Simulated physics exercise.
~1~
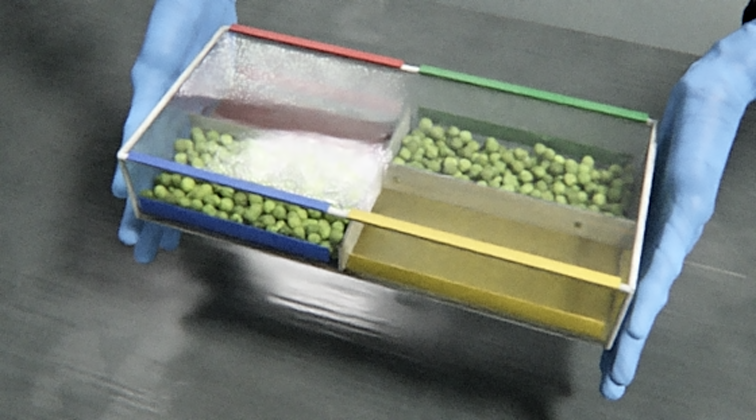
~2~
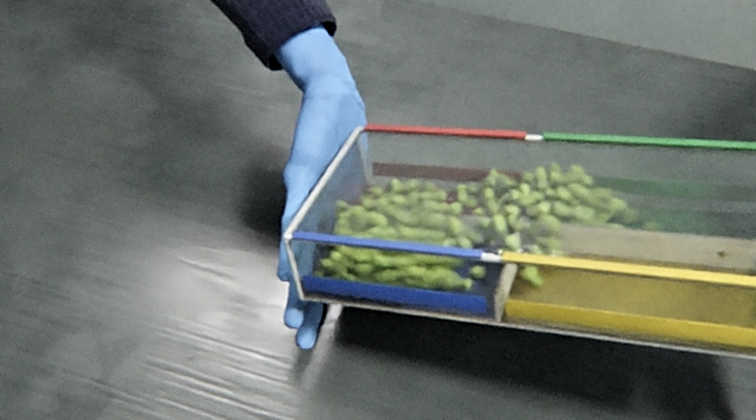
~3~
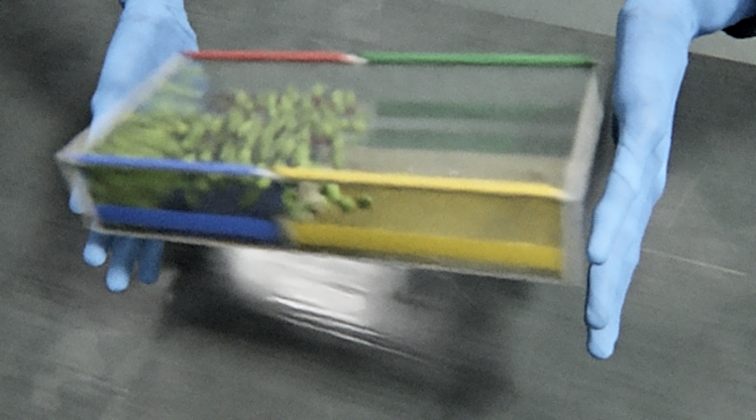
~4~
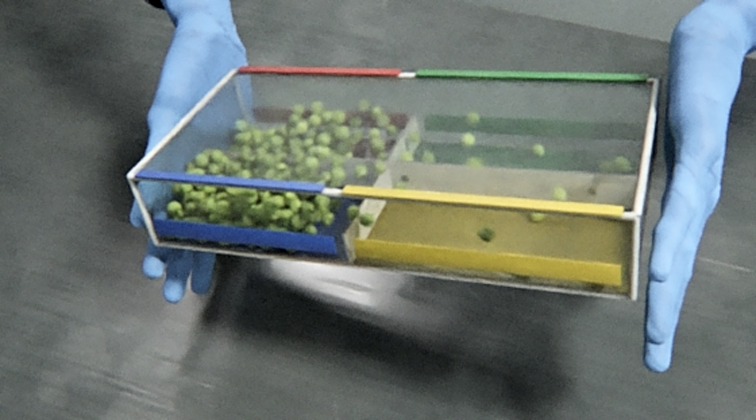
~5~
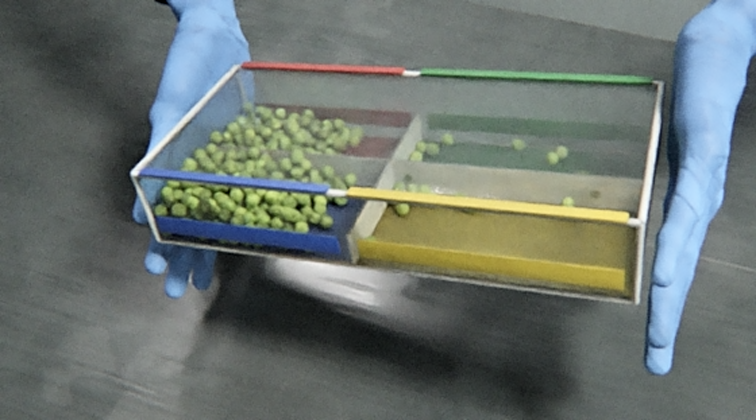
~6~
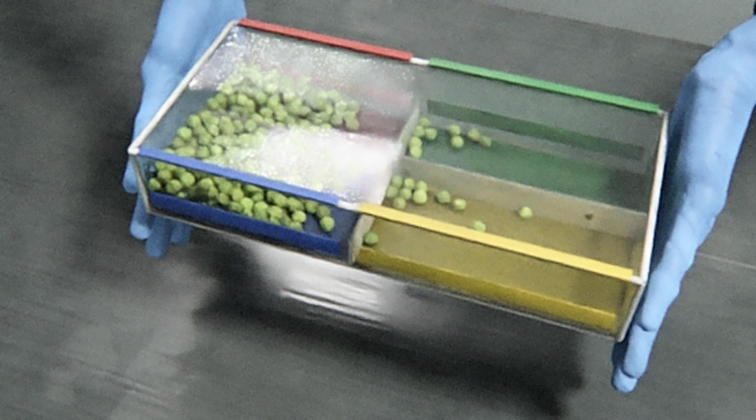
Green peas in a clear divided box slide left as gloved hands shake and tilt it.
